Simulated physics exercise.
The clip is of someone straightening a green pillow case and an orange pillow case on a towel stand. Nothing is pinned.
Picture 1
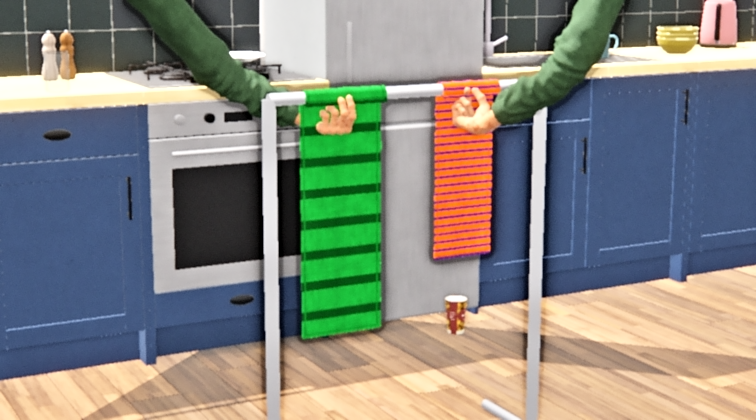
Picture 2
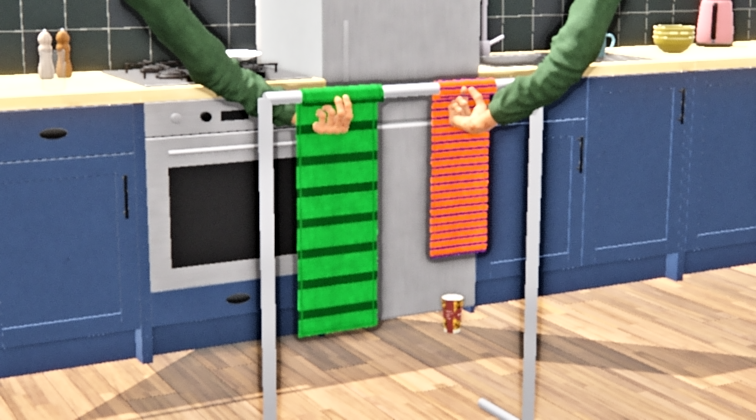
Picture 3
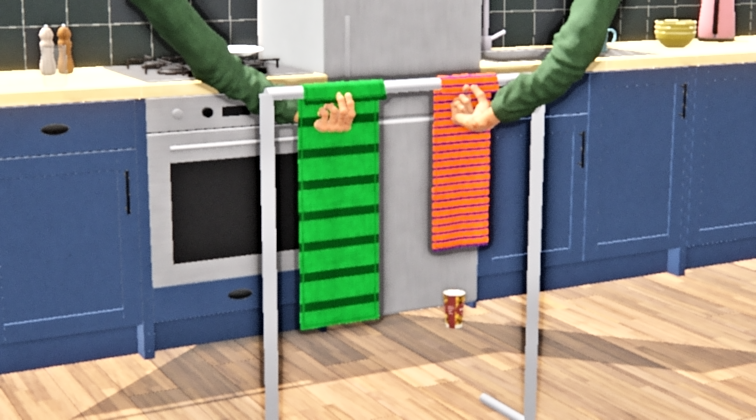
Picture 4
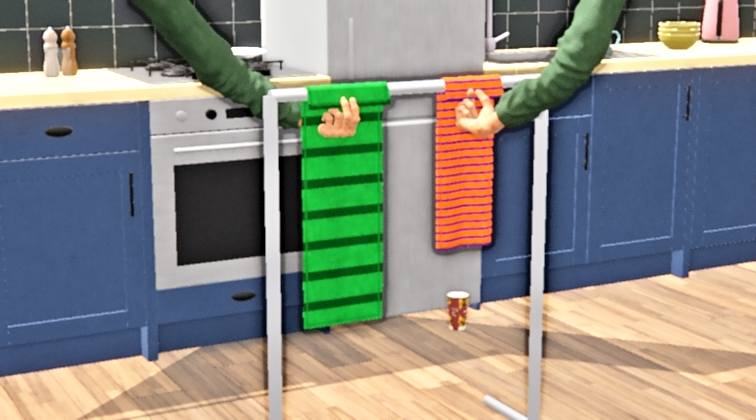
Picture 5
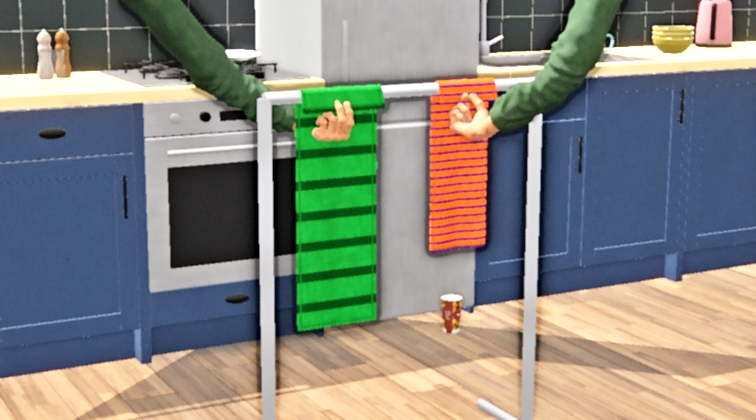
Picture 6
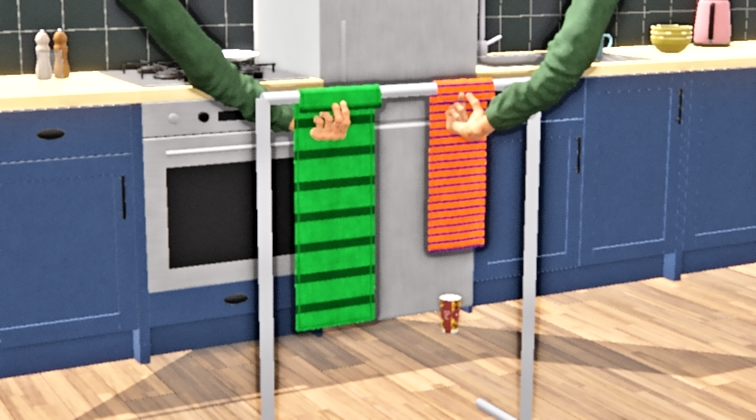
In a kitchen, hands in green sleeves fiddling with green and orange striped cloths hanging on a metal stand, barely shifting them.
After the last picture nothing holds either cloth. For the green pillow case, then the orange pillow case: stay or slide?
The green pillow case slips to the floor, the orange pillow case is pulled off by its long side.
Then, 0.40 s later than the last view, green pillow case clear of the rail and dropping near (336, 346); orange pillow case clear of the rail and dropping near (454, 297).
Then, 0.64 s later than the last view, green pillow case in a heap on the floor; orange pillow case in a heap on the floor.
Finally, green pillow case in a heap on the floor; orange pillow case in a heap on the floor. The green pillow case is pulled off by its long side and the orange pillow case slides off.
